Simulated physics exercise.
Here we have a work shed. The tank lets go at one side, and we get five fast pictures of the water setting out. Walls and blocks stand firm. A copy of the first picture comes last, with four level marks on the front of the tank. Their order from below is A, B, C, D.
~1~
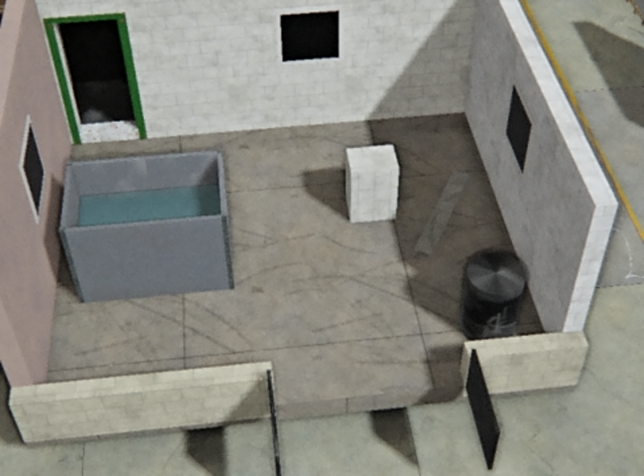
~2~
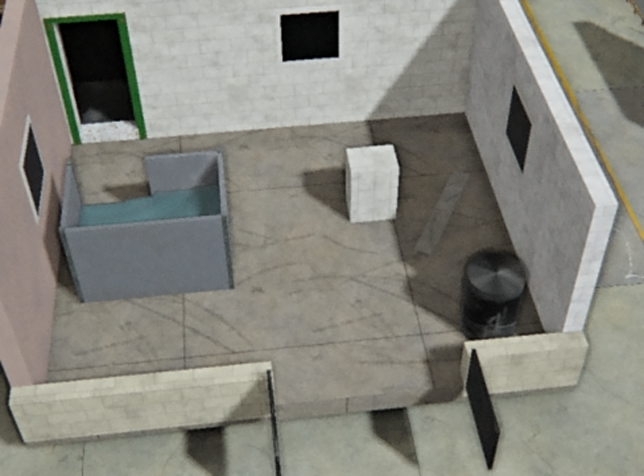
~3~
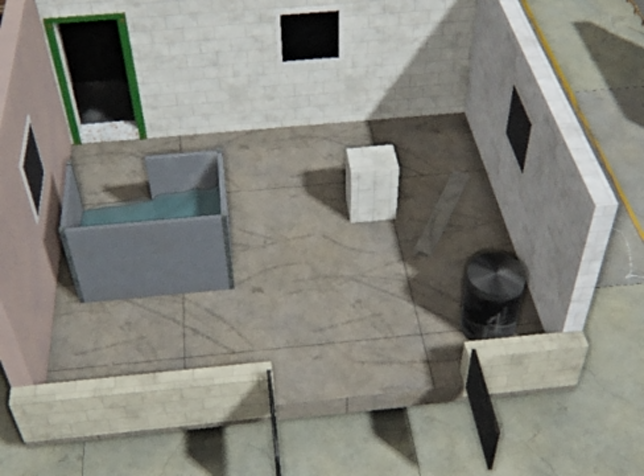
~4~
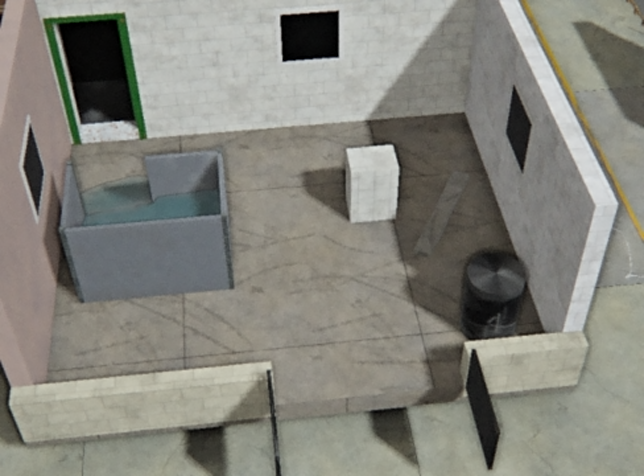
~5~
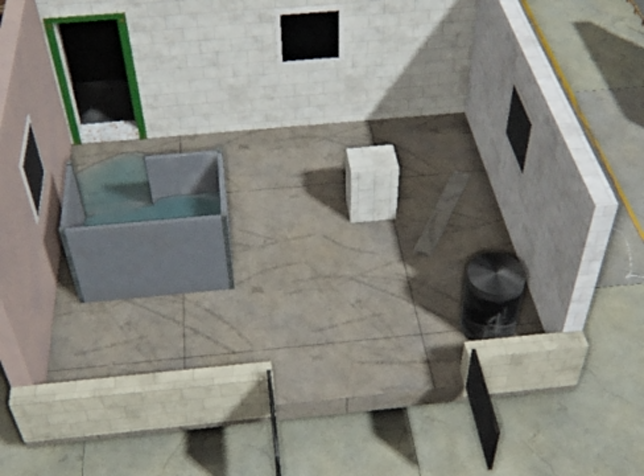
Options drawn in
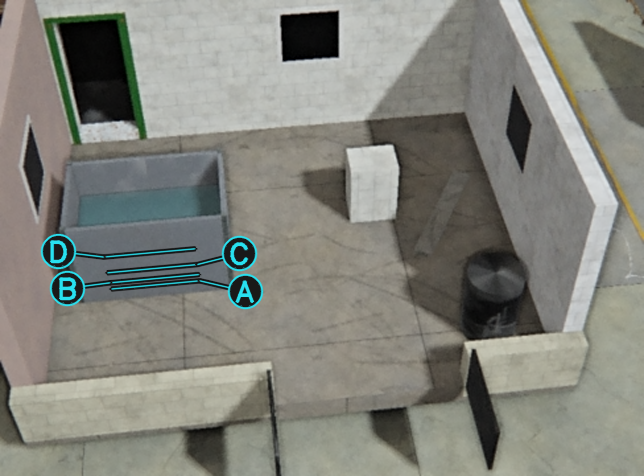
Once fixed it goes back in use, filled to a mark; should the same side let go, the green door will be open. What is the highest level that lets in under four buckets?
I would pick line B.
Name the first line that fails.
Line C.
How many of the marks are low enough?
Two of them.
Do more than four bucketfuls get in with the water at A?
No, not at all.
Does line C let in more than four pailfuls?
Yes.
On the marked copy, A at (155, 284); B at (154, 278); C at (152, 268); D at (149, 252); from the bottom up A, B, C, D.
If A is chosen, nothing gets over.
If B is chosen, a bucket or two gets in.
If C is chosen, about 12 bucketfuls get in.
If D is chosen, dozens of bucketfuls pour in.
